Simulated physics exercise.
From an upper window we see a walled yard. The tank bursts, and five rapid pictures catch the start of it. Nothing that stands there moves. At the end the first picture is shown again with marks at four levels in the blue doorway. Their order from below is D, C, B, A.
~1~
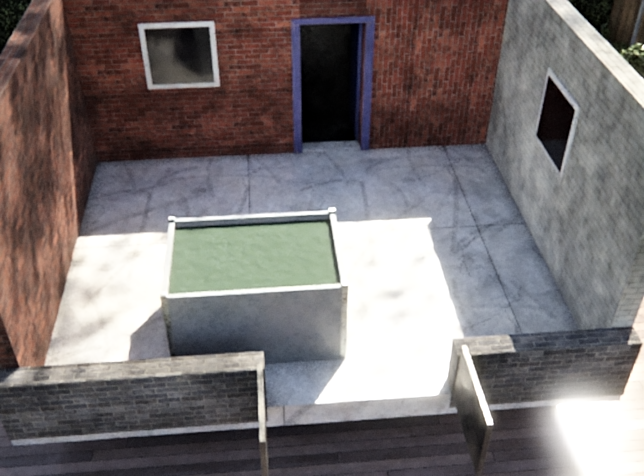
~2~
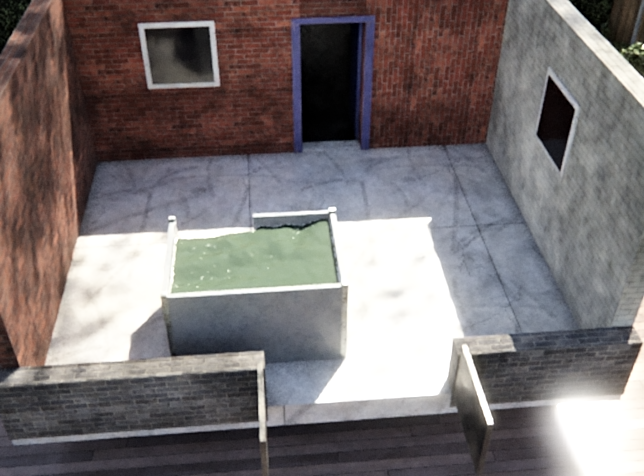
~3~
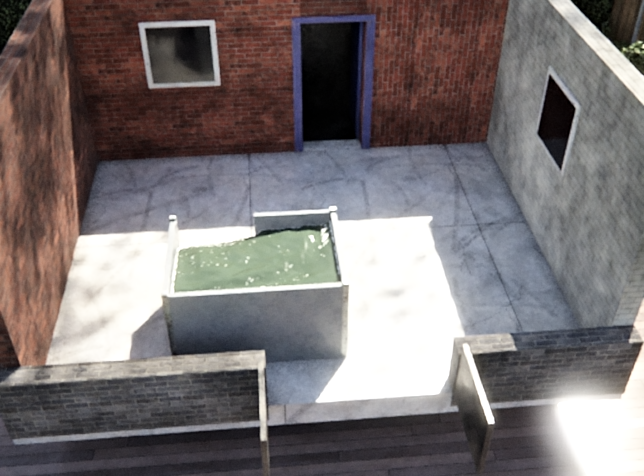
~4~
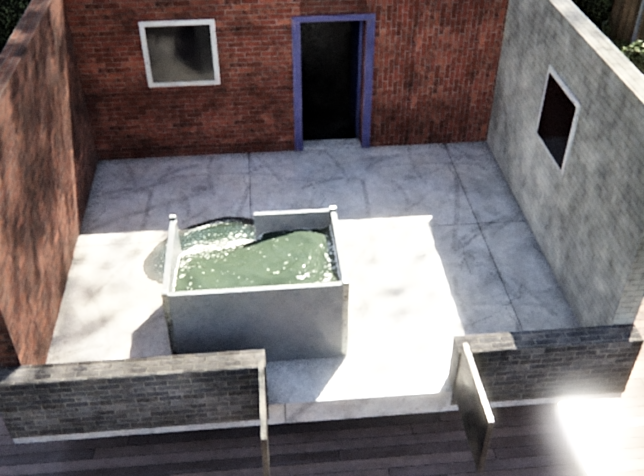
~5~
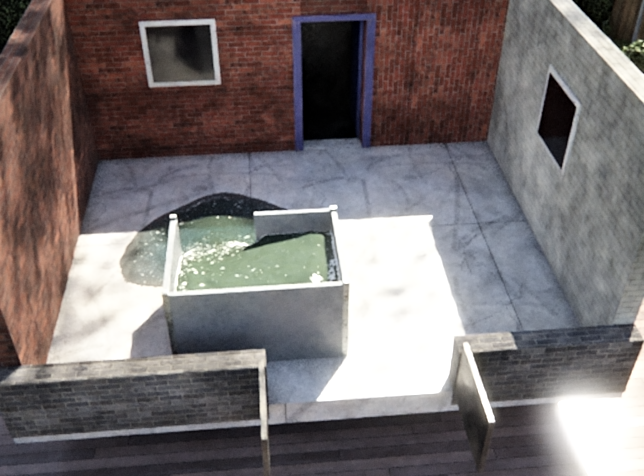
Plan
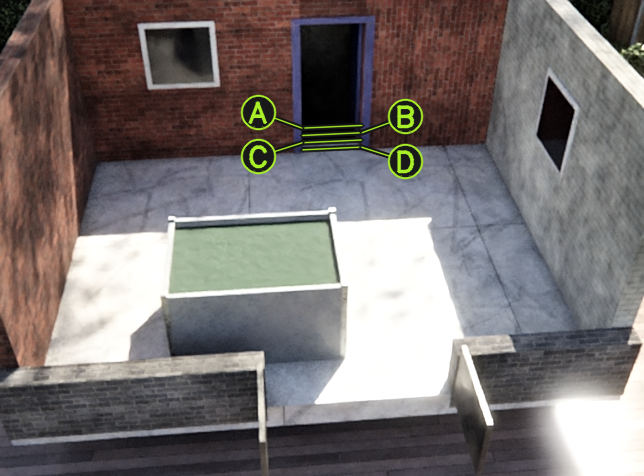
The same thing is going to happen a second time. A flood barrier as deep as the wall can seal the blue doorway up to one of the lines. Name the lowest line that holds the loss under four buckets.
Mark C.
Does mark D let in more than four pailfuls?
Yes, it does.
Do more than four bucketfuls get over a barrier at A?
No, not at all.
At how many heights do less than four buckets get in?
Three of the four.
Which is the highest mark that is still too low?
That is mark D.
In lime, A at (332, 126); B at (332, 134); C at (332, 141); D at (331, 148); from the bottom up D, C, B, A.
With A, nothing gets over.
With B, nothing gets over.
With C, a splash gets over, under a bucket.
With D, about 10 bucketfuls get in.
